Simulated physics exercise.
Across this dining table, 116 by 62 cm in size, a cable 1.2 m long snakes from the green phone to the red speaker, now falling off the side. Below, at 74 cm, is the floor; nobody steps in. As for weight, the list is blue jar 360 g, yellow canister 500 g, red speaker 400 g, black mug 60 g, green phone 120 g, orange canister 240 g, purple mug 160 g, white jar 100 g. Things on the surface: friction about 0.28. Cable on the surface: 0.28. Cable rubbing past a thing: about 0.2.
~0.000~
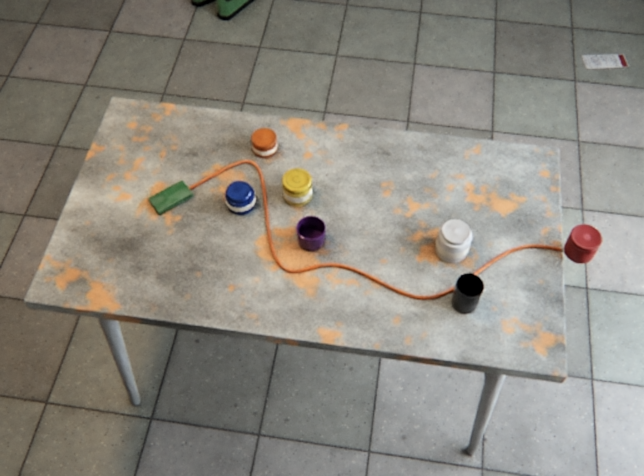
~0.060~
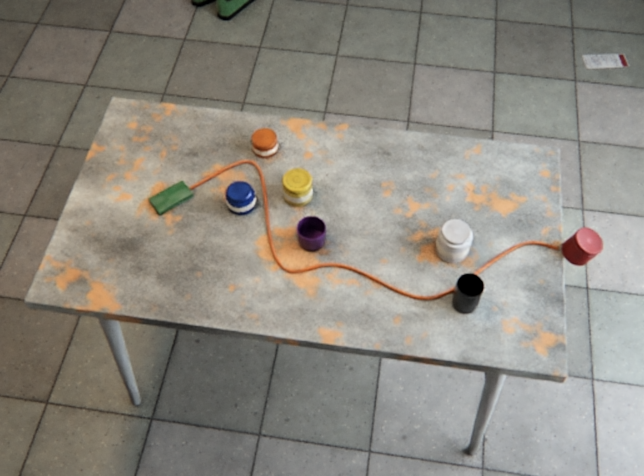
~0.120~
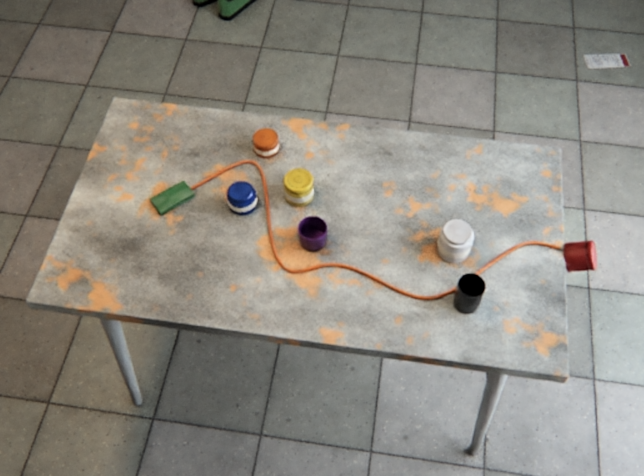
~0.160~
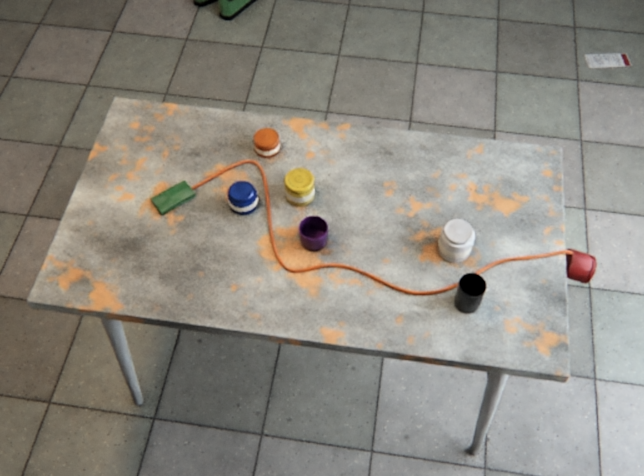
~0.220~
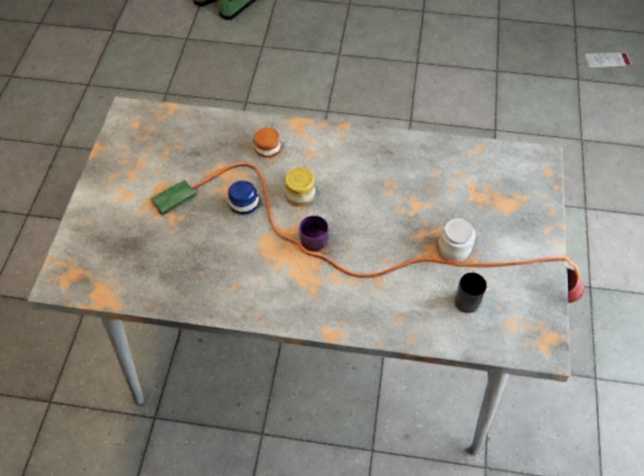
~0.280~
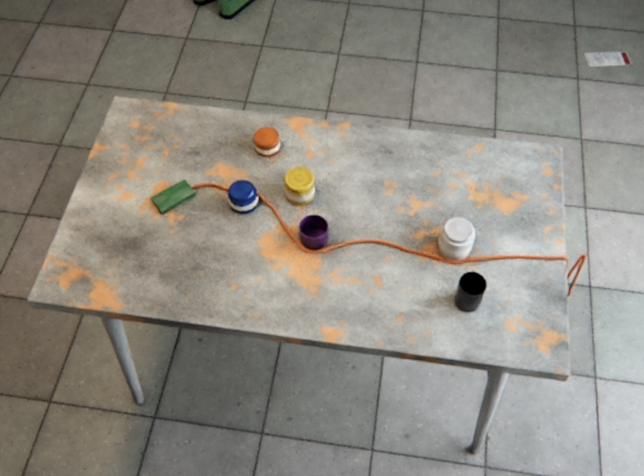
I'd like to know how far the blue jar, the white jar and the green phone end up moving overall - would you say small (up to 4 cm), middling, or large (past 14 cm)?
I would say the blue jar moves a middling distance, the white jar moves a middling distance, the green phone moves a large distance.
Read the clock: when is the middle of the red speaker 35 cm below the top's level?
The clock reads 0.34 s at that moment.
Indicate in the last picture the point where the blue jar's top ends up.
It stops around pixel (249, 217).
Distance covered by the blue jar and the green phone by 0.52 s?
Blue jar roughly 8 cm, green phone roughly 25 cm.
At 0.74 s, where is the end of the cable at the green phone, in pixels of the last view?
It sits close to (378, 240) in the last view.
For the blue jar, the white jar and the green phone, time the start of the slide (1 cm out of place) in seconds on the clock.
Blue jar: 0.36 s; white jar: 0.36 s; green phone: 0.32 s.
After 0.5 s, the cable's tail end at (283, 201); green phone 23 cm off its start, blue jar 7 cm off its start, white jar 5 cm off its start.
After 0.7 s, the cable's tail end at (378, 240); green phone 46 cm off its start, white jar 8 cm off its start, blue jar 8 cm off its start.
After 1.0 s, the cable's tail end at (437, 273); green phone 63 cm off its start at (426, 286), white jar 8 cm off its start at (470, 201), blue jar 8 cm off its start at (249, 217).
After 1.2 s, the cable's tail end at (459, 283); green phone 68 cm off its start, white jar 8 cm off its start, blue jar 8 cm off its start.
After 2.4 s, the cable's tail end at (459, 283); green phone 68 cm off its start at (447, 296), white jar 8 cm off its start at (470, 201), blue jar 8 cm off its start at (249, 217), purple mug 26 cm off its start at (380, 156).
